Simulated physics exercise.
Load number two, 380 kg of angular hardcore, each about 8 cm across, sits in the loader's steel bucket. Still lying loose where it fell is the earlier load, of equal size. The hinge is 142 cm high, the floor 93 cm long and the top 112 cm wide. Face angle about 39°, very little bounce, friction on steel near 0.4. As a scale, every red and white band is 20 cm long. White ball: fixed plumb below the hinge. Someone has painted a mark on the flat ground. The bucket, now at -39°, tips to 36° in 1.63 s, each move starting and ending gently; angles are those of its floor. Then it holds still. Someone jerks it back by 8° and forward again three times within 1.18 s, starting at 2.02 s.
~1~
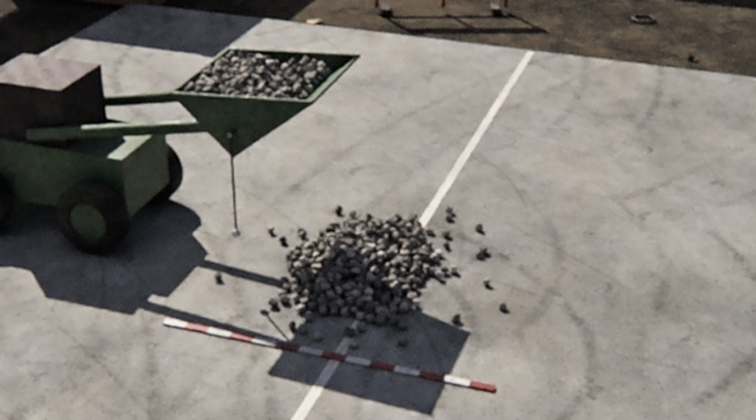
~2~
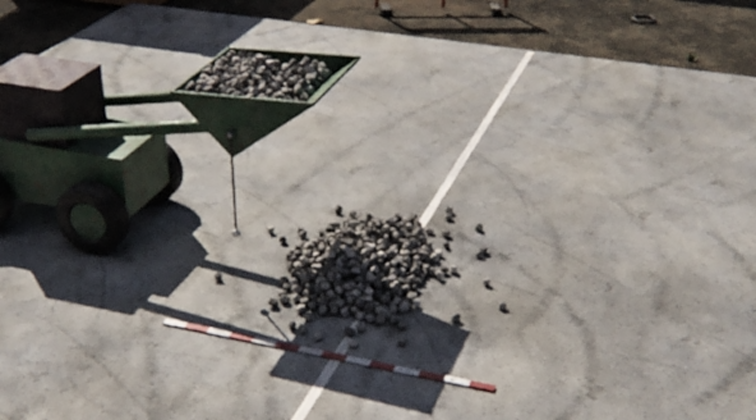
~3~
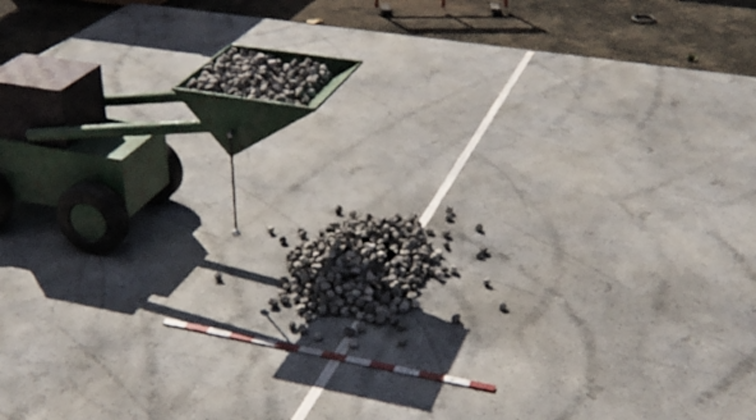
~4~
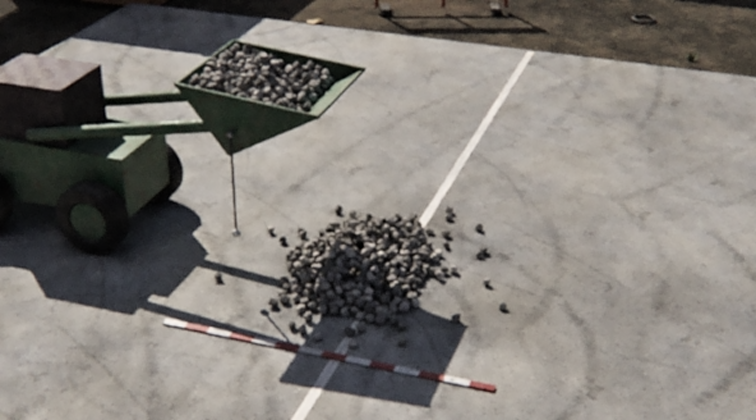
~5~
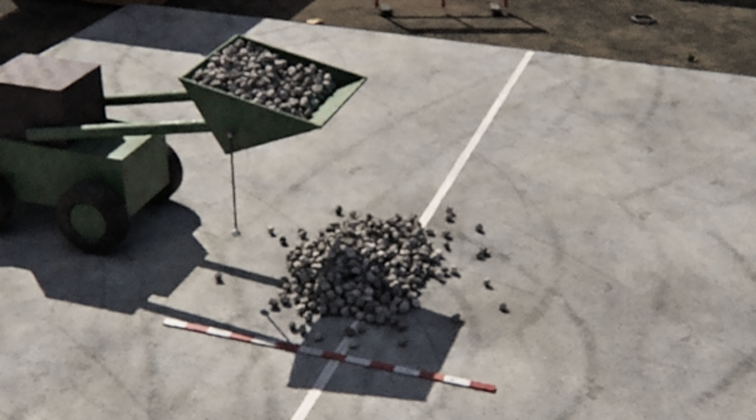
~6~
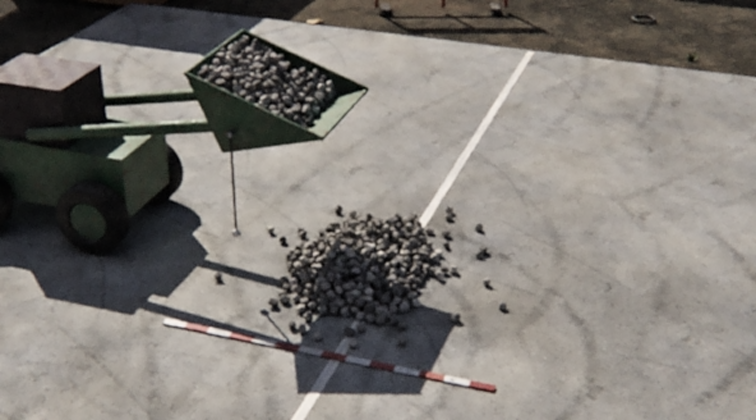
At the start, a green loader on the left holds a raised bucket full of gray stones beside a loose pile on the pavement, near a red and white striped pole. The bucket barely moves at first, then steadily tilts forward, its right lip lowering while its back edge rises slightly, stones still inside.
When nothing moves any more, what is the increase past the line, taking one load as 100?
I would say 45 out of 100.
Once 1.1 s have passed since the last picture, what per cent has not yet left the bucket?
Estimate: 60 % remaining inside, roughly.
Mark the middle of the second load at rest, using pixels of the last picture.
Roughly at pixel (380, 256).
Then, 0.6 s after the last picture the floor is at 24°; in per cent of one load, 100 in the bucket, 78 short of the line, 22 past the line; the foremost stones are at (473, 271).
Then, 1.1 s after the last picture the floor is at 36°; in per cent of one load, 59 in the bucket, 120 short of the line, 22 past the line; the foremost stones are at (473, 271).
Then, 3.1 s after the last picture the floor is at 36°; in per cent of one load, 0 in the bucket, 134 short of the line, 66 past the line; the foremost stones are at (508, 286).
Then, 5.7 s after the last picture the floor is at 36°; in per cent of one load, 0 in the bucket, 134 short of the line, 66 past the line; the foremost stones are at (508, 286). Net gain past the line, 45.
